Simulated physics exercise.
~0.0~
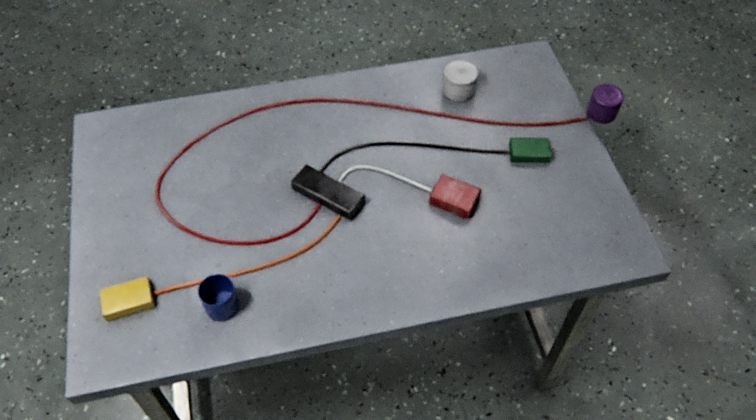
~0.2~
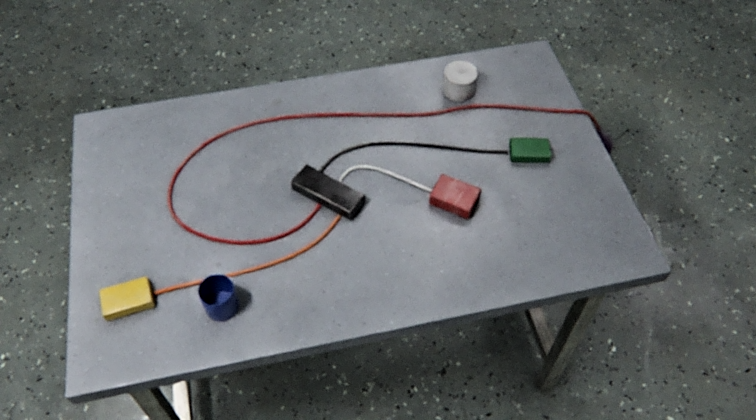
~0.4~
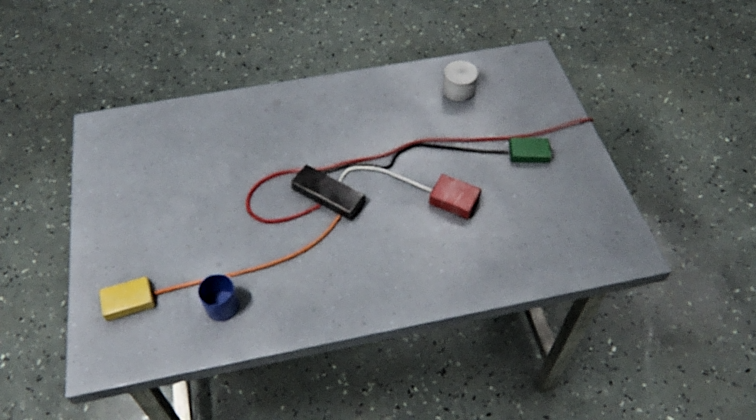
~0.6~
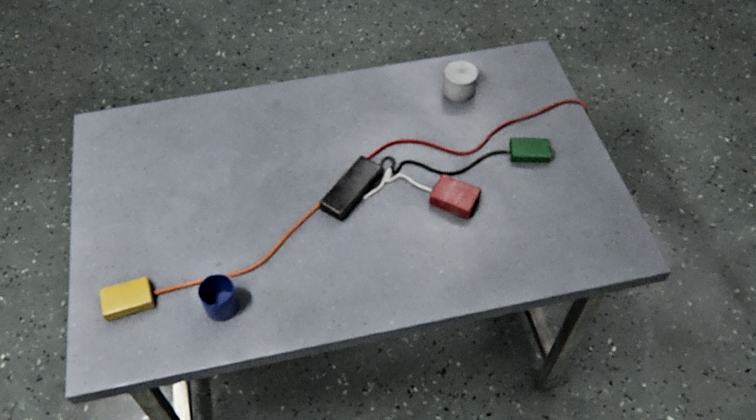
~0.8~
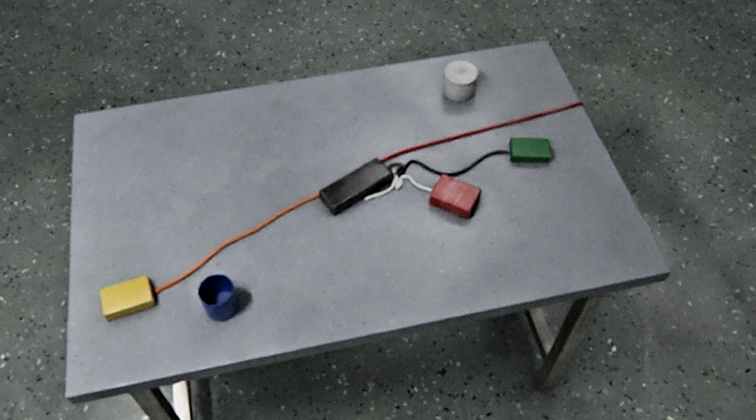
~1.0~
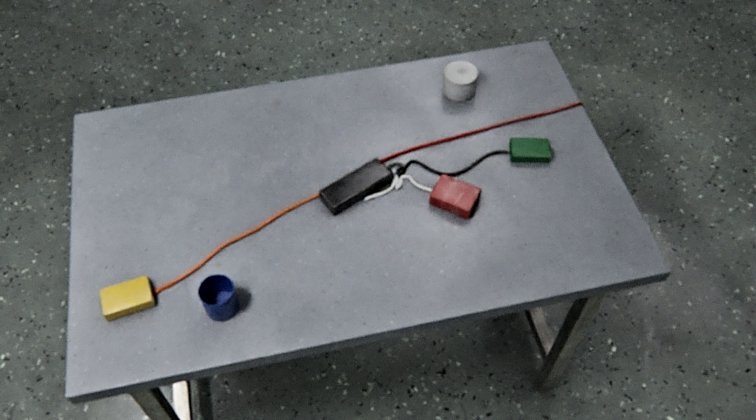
A small purple speaker dropped off the table's right edge, drawing in the loop of its red cable until the line pulled the black strip askew and slightly right, where it stopped, while the yellow charger and other items stayed put.
